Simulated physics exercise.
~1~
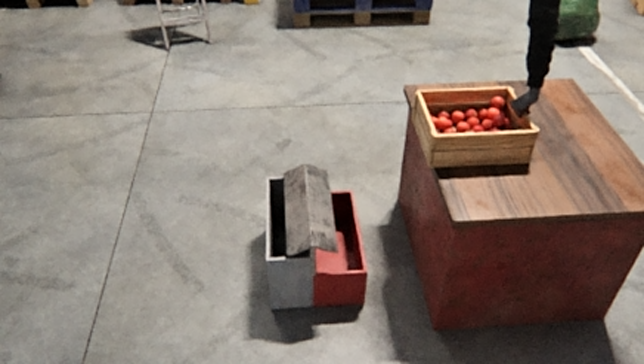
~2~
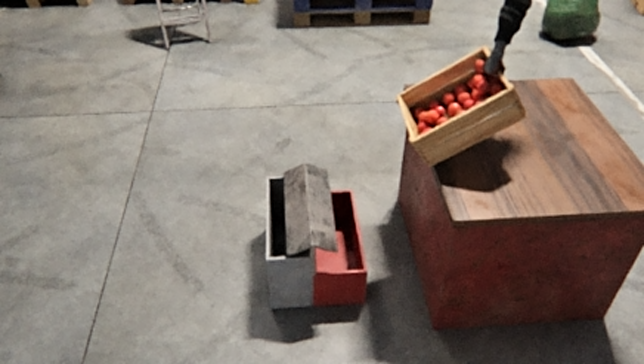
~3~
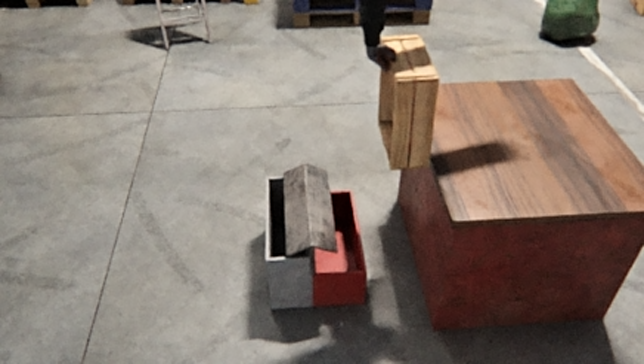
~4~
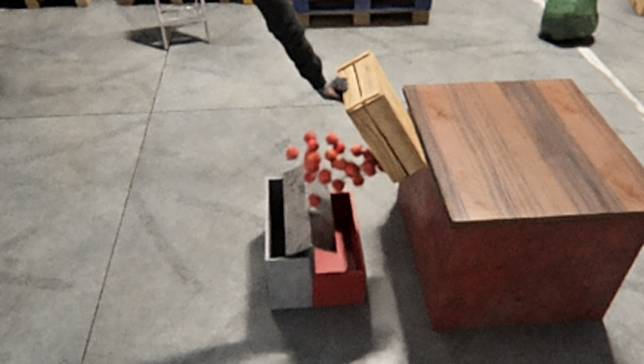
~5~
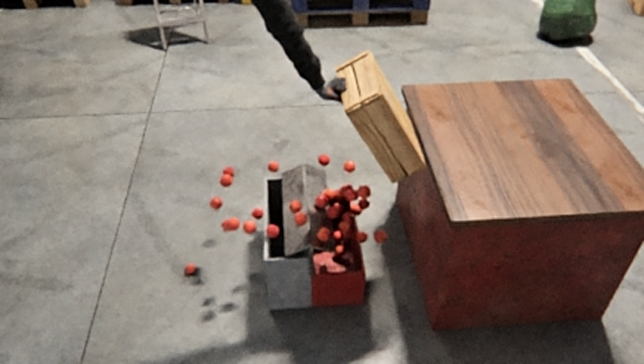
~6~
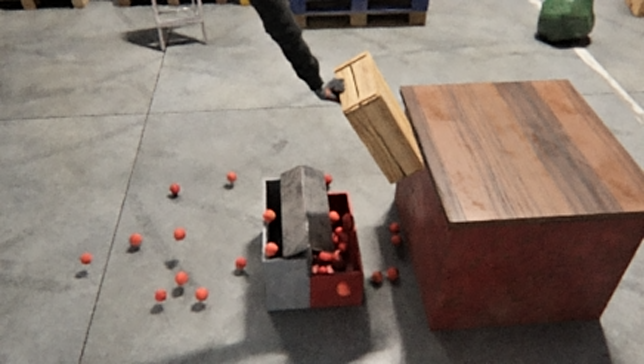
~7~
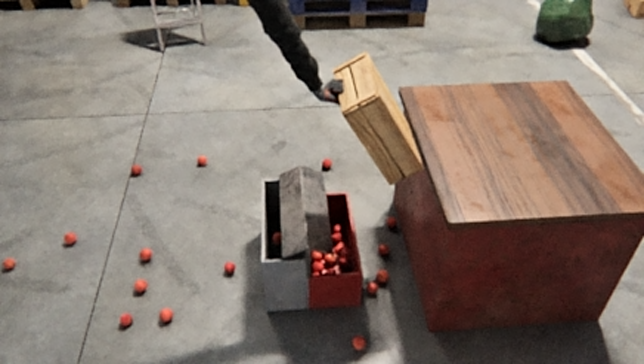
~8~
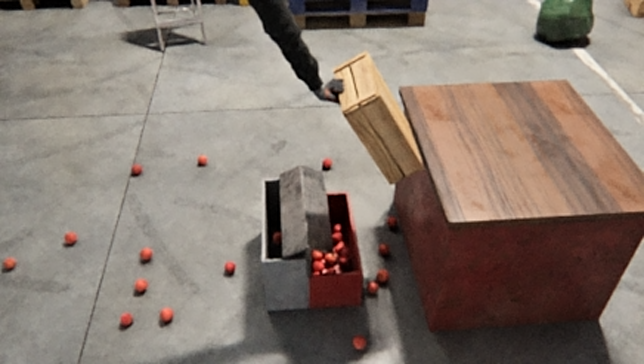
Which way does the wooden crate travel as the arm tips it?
The wooden crate moves to the left, going from the top of the bench out past its edge.
At the start, a wooden crate full of small red tomatoes sits on a wood-topped bench, with a gloved hand at its edge and a red trough and a grey tub on the floor beside it. The arm lifts and tilts the crate, then swings it left past the bench's edge until it is tipped well over. Tomatoes pour down onto the dark, roof-shaped ridge above the two containers. Some drop into the red trough, while others bounce and scatter across the floor. Finally they lie still, many in the trough, several spread out to the left and a few near the bench.
